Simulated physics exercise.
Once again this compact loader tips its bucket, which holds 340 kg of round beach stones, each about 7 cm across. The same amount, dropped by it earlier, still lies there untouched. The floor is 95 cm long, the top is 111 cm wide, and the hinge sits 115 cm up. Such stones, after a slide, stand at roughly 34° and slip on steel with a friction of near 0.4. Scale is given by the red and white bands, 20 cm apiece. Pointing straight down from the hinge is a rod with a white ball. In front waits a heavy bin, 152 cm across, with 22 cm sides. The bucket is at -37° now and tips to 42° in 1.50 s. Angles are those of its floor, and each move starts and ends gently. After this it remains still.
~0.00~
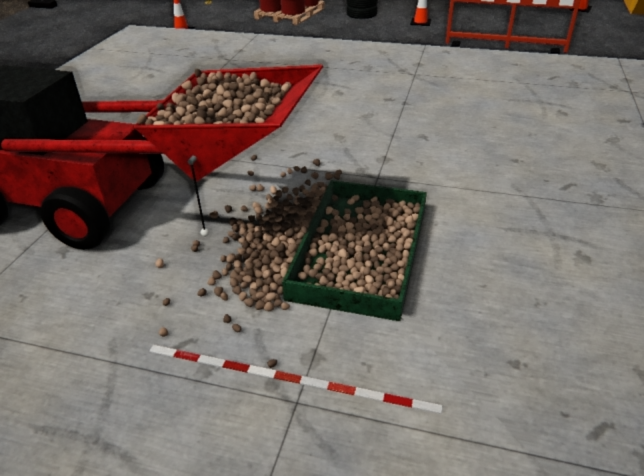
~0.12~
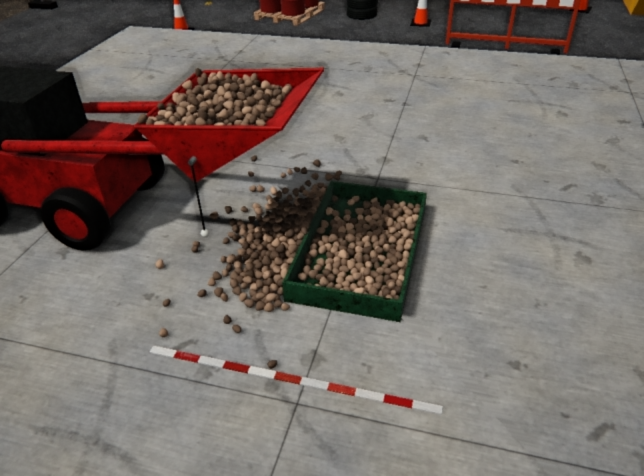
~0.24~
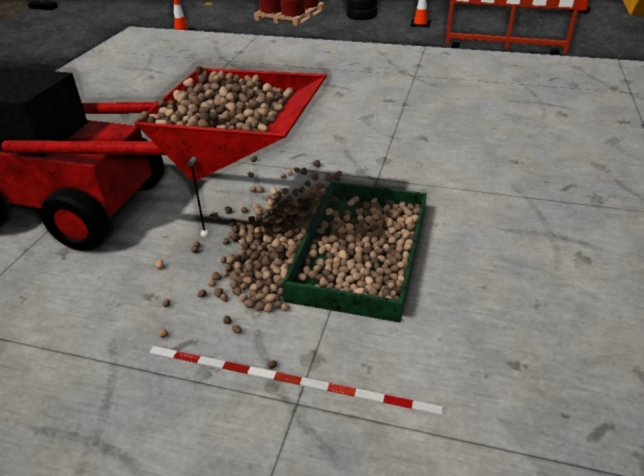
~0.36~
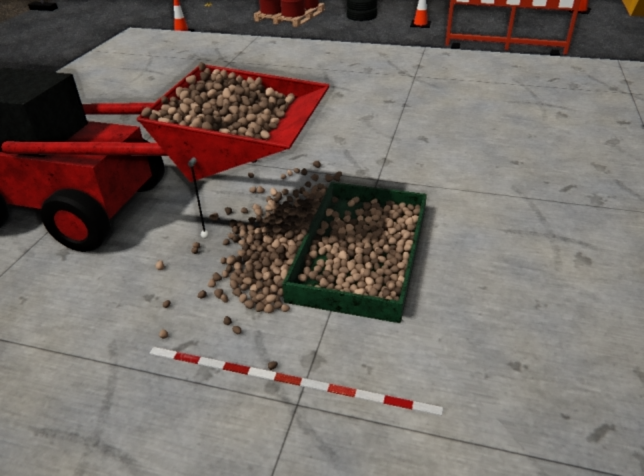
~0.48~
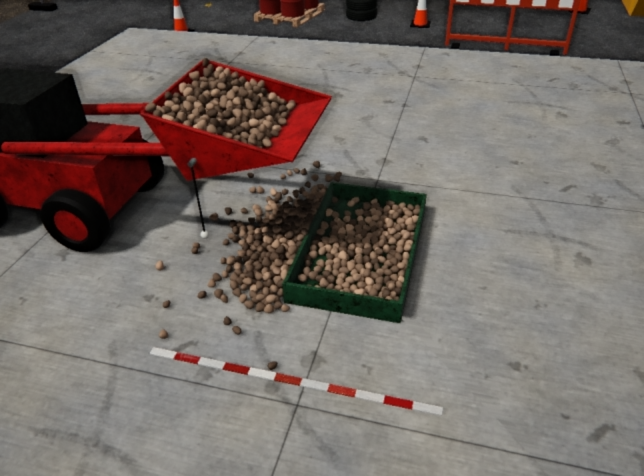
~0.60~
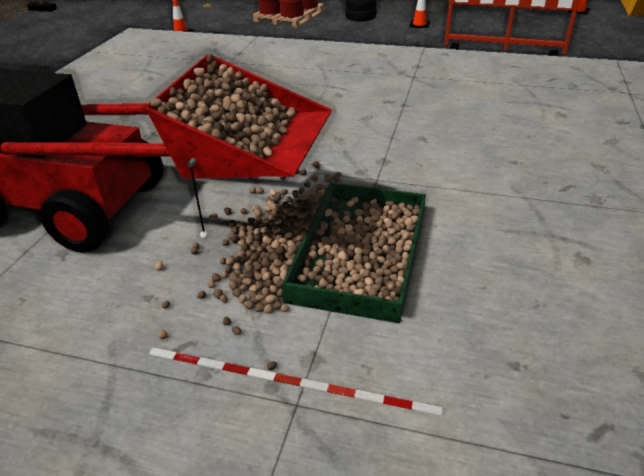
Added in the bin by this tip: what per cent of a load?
Around 80 %.
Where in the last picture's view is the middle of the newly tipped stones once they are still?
The centre sits about (335, 235).
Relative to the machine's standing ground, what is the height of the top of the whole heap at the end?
About 36 cm above it.
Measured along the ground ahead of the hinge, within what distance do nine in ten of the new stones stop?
Roughly 140 cm ahead of it.
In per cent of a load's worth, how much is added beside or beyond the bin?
Approximately 0 parts per hundred.
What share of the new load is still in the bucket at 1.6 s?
30 %.
After 1.1 s the floor is at 29°; in per cent of one load, 100 in the bucket, 62 short of the bin, 38 in the bin; the foremost stones are at (405, 260).
After 1.6 s the floor is at 42°; in per cent of one load, 32 in the bucket, 89 short of the bin, 78 in the bin; the foremost stones are at (405, 263).
After 2.0 s the floor is at 42°; in per cent of one load, 1 in the bucket, 87 short of the bin, 111 in the bin, 1 beside or beyond the bin; the foremost stones are at (408, 249).
After 4.5 s the floor is at 42°; in per cent of one load, 0 in the bucket, 80 short of the bin, 118 in the bin, 2 beside or beyond the bin; the foremost stones are at (406, 256). Net gain in the bin, 80.
